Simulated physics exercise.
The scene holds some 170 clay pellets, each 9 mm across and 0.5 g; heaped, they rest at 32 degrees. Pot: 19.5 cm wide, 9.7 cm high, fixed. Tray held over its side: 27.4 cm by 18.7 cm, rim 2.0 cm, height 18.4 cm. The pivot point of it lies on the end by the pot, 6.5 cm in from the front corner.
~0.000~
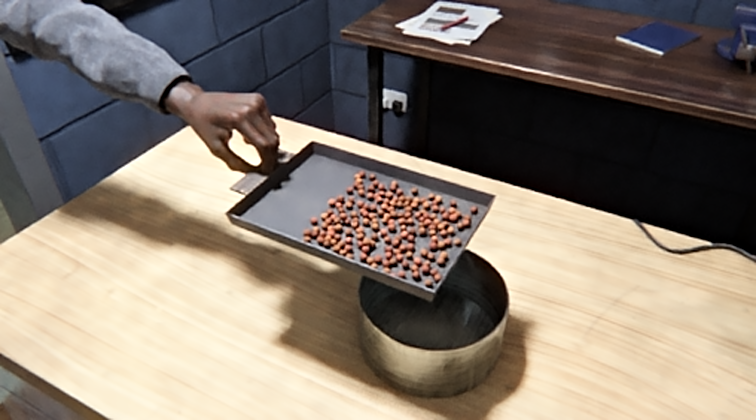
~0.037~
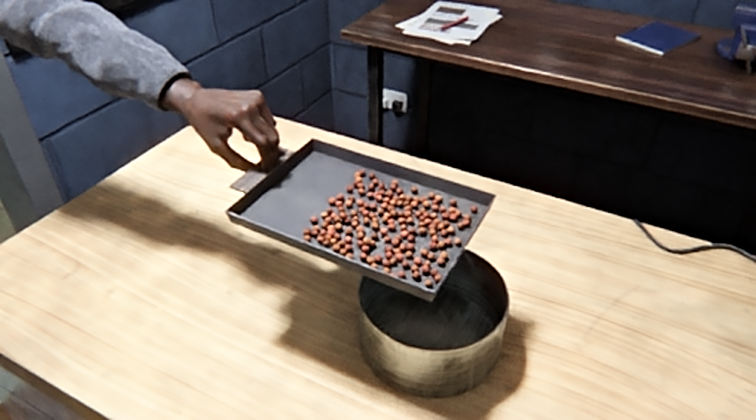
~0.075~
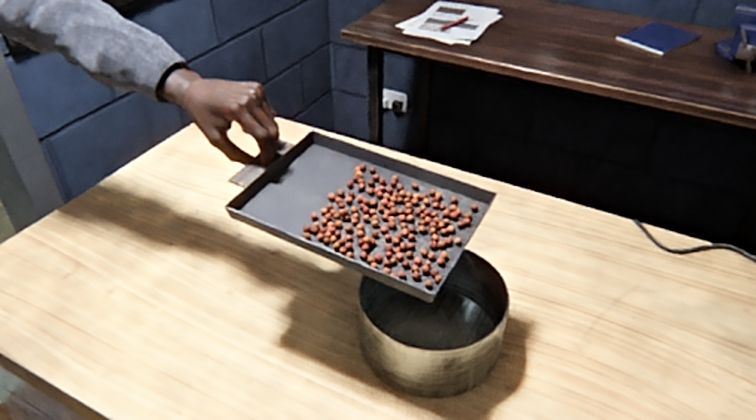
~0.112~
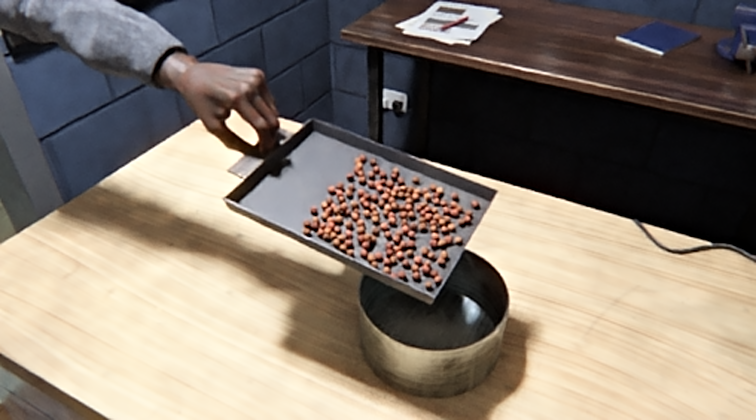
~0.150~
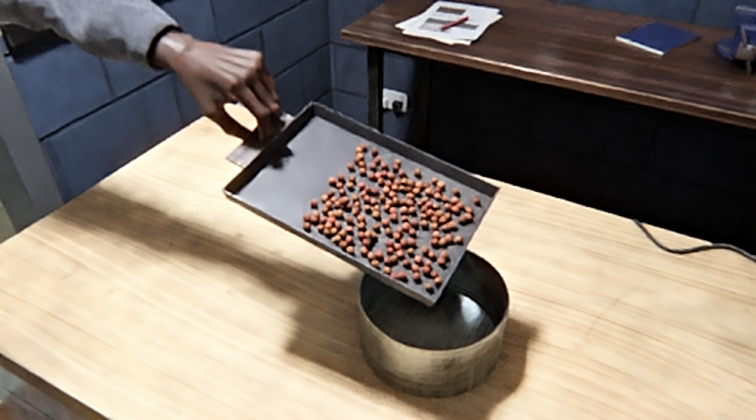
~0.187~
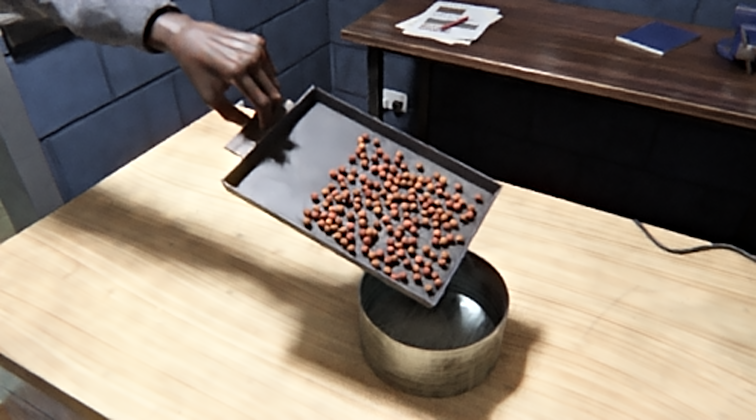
A hand in a grey sleeve, reaching in from the upper left, raises the handle end of a dark rectangular tray, seen from above in a room with blue block walls. Reddish-brown pellets lie spread over the tray, its opposite end above a round metal pot on a pale wooden table, with papers and a blue book on a darker desk behind. The tray tilts gradually steeper towards the pot while the pellets keep their places on it and the camera stays still.
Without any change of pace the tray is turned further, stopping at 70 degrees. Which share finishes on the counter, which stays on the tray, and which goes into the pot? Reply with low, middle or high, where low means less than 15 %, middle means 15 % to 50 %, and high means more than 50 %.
My answer: Counter - middle; tray - high; pot - low.
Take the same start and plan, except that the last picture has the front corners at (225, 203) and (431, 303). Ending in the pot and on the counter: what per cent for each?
Pot 0; counter 20.
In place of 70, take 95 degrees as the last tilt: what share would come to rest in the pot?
Roughly 20 percent.
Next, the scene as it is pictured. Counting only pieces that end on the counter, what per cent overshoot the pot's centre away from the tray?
Some 100 per cent.
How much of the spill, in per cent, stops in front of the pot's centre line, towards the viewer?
About 100 percent of the spill.
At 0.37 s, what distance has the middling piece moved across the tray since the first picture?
Displacement on the tray: Roughly 3 cm.
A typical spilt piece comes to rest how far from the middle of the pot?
I'd say close to 22 centimetres.
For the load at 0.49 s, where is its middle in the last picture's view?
Approx. (423, 245).
After 0.37 s, tilt 46 degrees; the tray holds 100 %, the pot 0 %.
After 0.49 s, tilt 64 degrees; the tray holds 100 %, the pot 0 %.
After 0.74 s, tilt 70 degrees; the tray holds 85 %, the pot 0 %.
By 1.6 s all is still; counter 20 %, tray 80 %, pot 0 %.
